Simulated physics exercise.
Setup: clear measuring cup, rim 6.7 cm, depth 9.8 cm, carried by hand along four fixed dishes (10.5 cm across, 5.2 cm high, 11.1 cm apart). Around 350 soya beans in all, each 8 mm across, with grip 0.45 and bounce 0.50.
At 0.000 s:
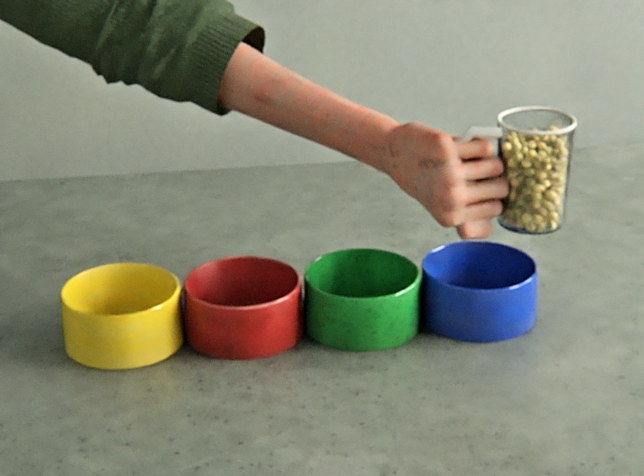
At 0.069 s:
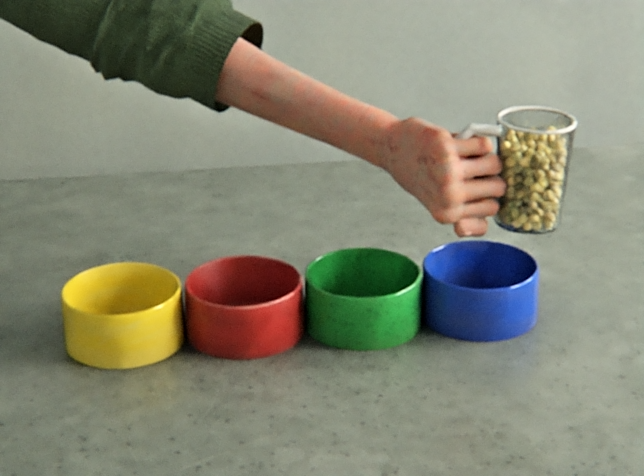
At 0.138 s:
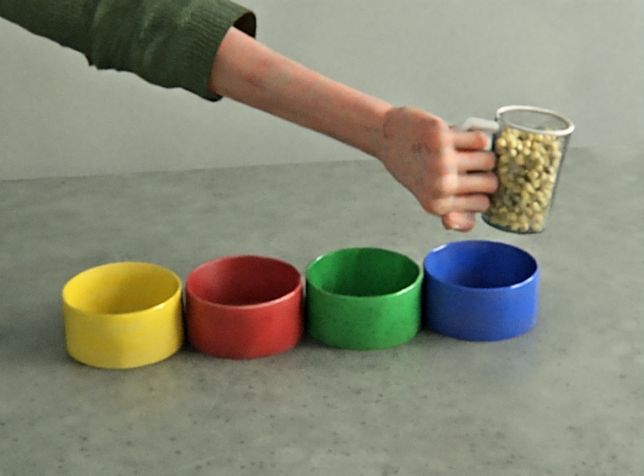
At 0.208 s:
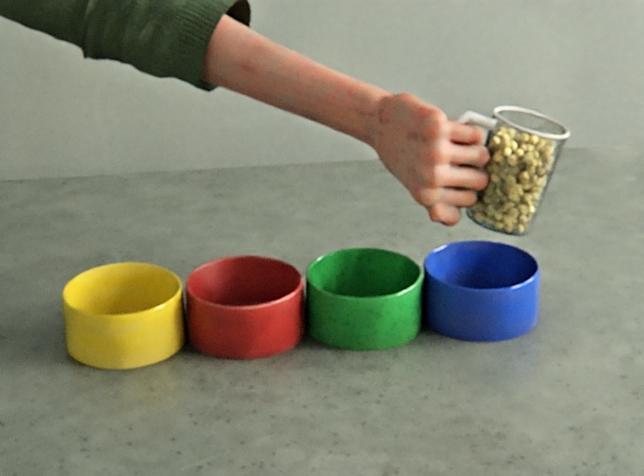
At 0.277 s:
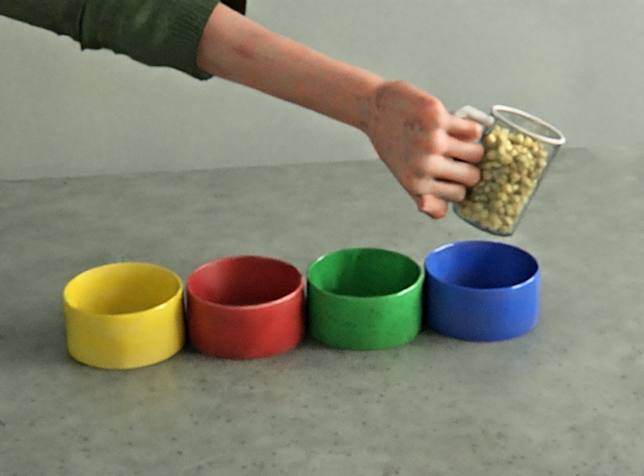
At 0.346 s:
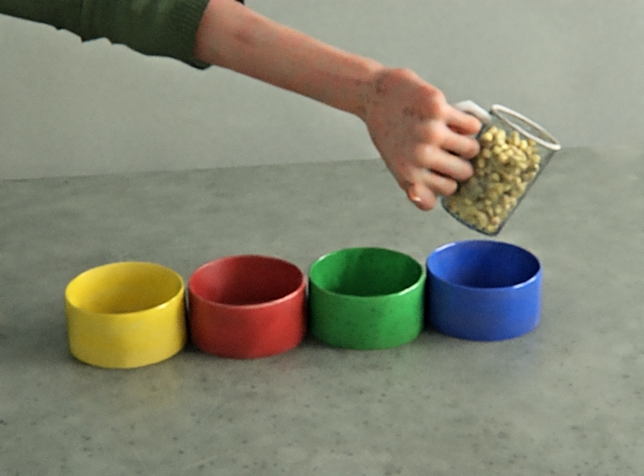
The footage shows a hand holding a clear measuring cup of soya beans above a row of yellow, red, green and blue dishes; the hand shifts slightly left while gradually tilting the cup to the right, beans still inside.
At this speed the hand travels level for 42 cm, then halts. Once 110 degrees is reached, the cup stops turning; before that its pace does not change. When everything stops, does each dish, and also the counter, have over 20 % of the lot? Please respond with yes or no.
Red dish no, blue dish yes, green dish yes, yellow dish no, counter no.
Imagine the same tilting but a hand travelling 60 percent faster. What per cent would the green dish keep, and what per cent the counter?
Shares: Green 50, counter 10.
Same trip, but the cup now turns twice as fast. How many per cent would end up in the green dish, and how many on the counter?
Shares: Green 0, counter 0.
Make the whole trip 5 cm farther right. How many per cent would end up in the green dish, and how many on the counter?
Shares would be green 10 and counter 0.
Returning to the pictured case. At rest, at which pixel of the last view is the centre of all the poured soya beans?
My guess is close to (416, 307).
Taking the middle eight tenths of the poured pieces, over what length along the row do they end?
Close to 15 centimetres along the dishes.
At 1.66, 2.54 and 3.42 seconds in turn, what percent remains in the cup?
About 10, 0, 0 per cent.
After 1.66 s, tilt 110 degrees; cup holds 10 %, blue 45 %, green 40 %.
After 2.54 s, tilt 110 degrees; cup holds 0 %, blue 45 %, green 50 %.
After 3.42 s, tilt 110 degrees; cup holds 0 %, blue 45 %, green 50 %.
At rest (3.7 s), red 0 %, blue 45 %, green 50 %, yellow 0 %, counter 5 %.
